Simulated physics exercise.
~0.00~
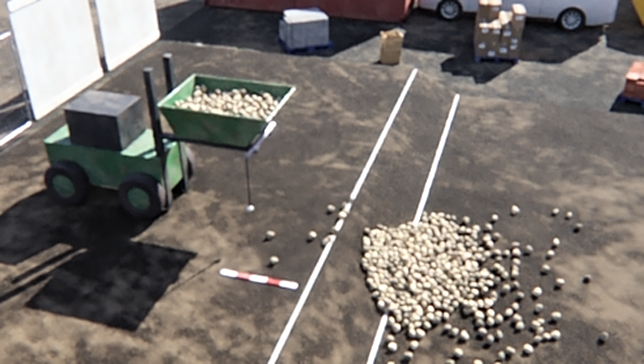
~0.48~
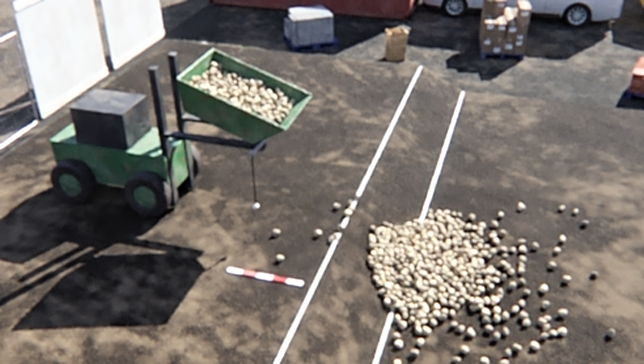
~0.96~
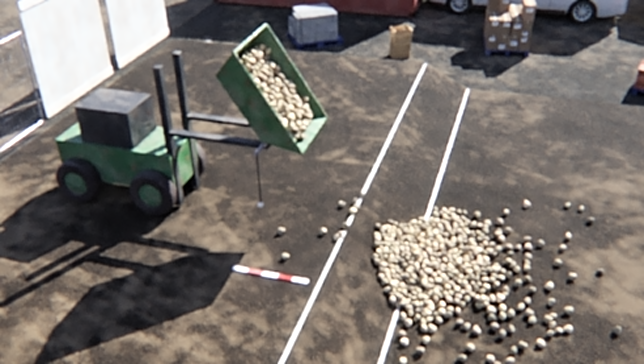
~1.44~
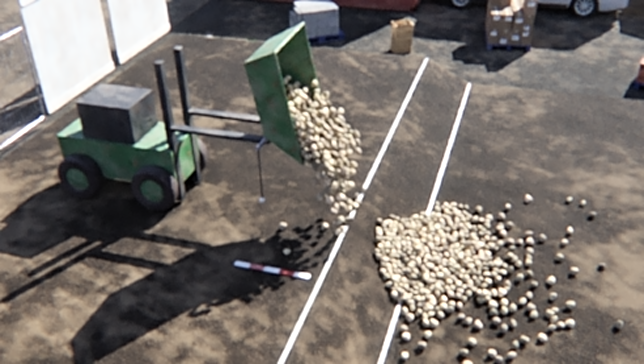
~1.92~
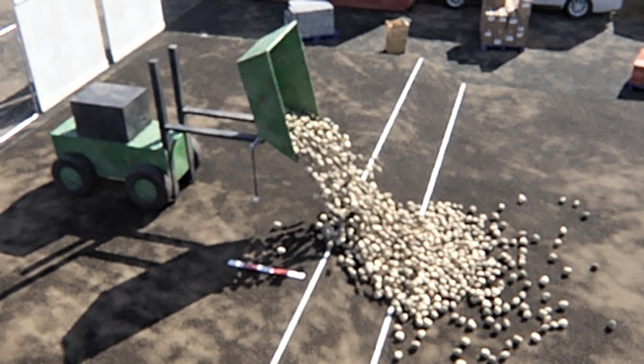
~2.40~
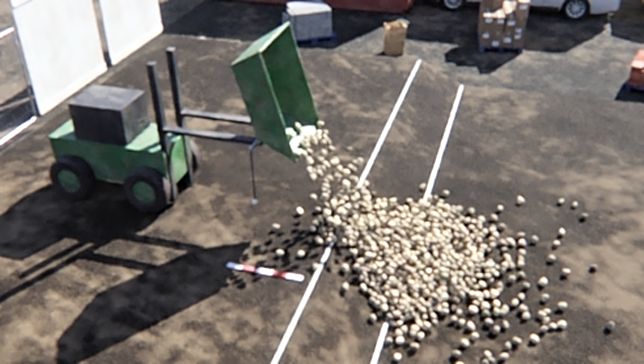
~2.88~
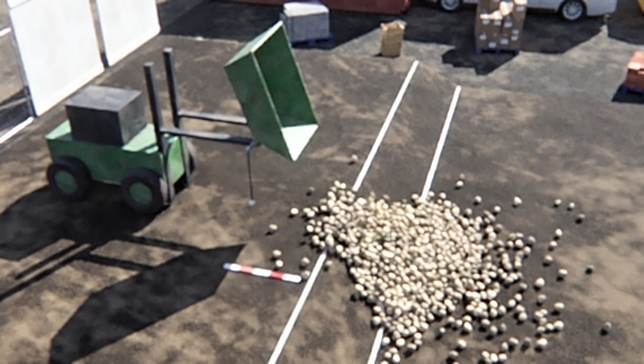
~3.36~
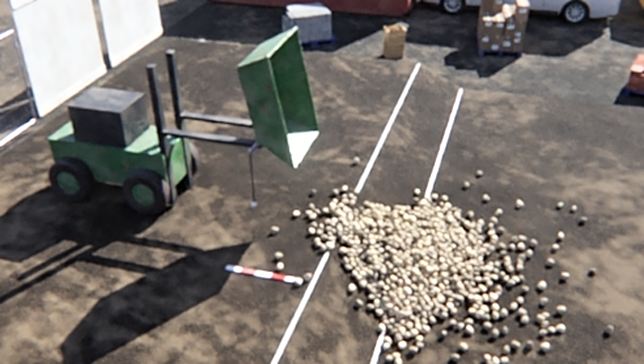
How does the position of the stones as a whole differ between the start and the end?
At the start the stones are divided between the raised skip on the left and the heap on the ground. By the end they all lie on the ground in one broad heap, so their middle has shifted to the right and lower in the view.
